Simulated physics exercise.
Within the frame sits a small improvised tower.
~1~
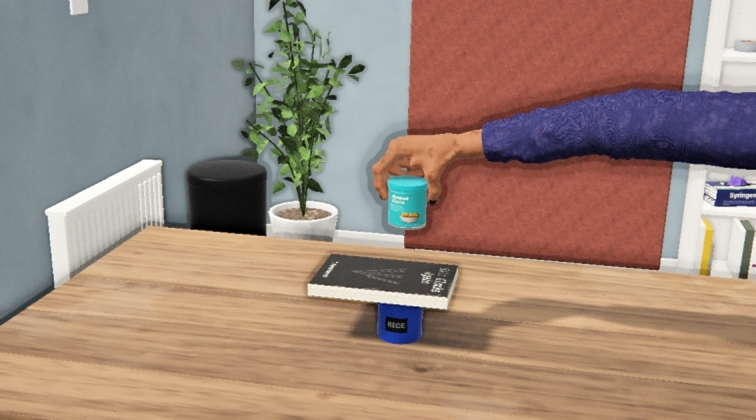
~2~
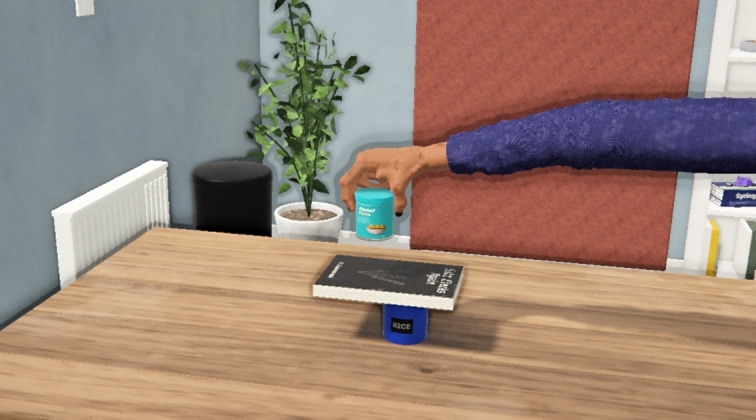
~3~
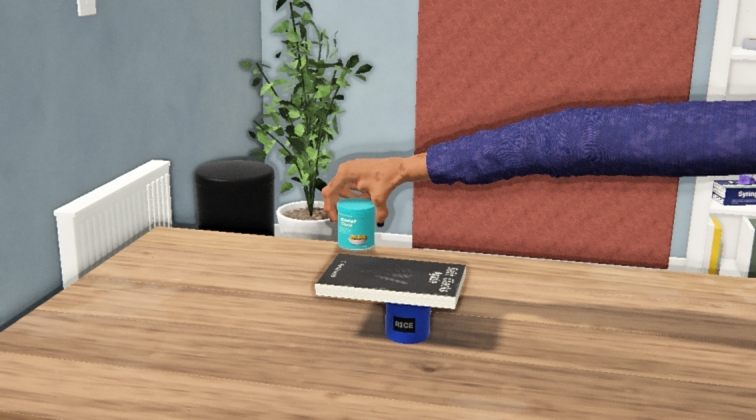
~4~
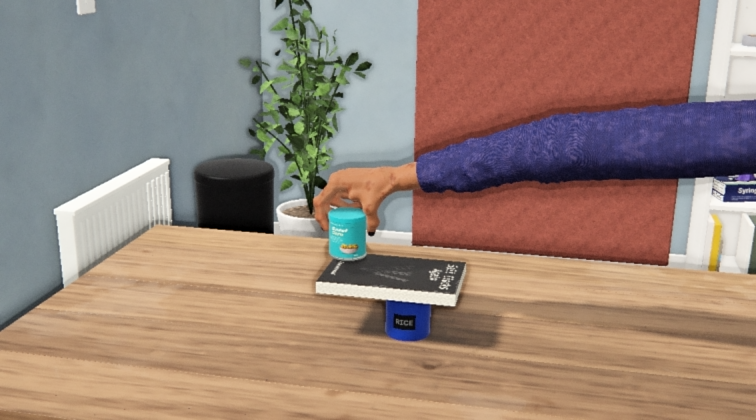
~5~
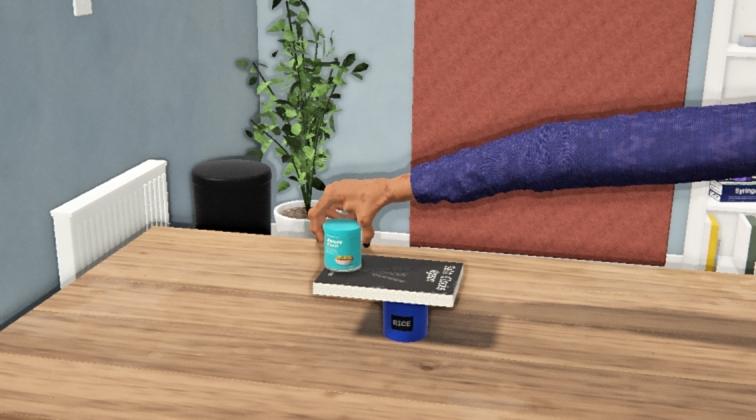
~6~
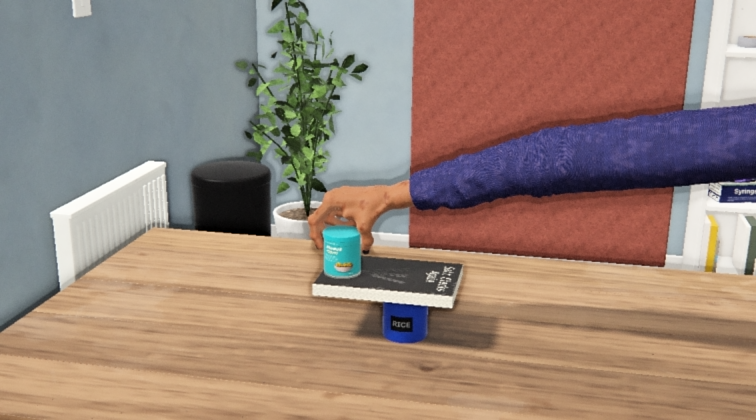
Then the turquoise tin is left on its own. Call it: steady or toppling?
Toppling.
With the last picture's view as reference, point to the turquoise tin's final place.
The object ends up somewhere around (264, 319).
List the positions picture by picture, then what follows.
In the first frame, on its way; turquoise tin (408, 202); black book (385, 280).
In the second frame, on its way; turquoise tin (375, 214); black book (391, 281).
In the third frame, on its way; turquoise tin (356, 224); black book (393, 280).
In the fourth frame, on its way; turquoise tin (348, 233); black book (393, 277).
In the fifth frame, on its way; turquoise tin (343, 245); black book (391, 278).
In the sixth frame, in place under the hand; turquoise tin (342, 252); black book (390, 279).
Then, 0.40 s after the last picture, turquoise tin now fallen; black book tipped 59° from how it was.
Then, 0.60 s after the last picture, black book tipped 38° from how it was.
At rest, fallen, black book and turquoise tin; blue jar in place. Seen from the same camera at the end, turquoise tin near (264, 319). The stack gives way.
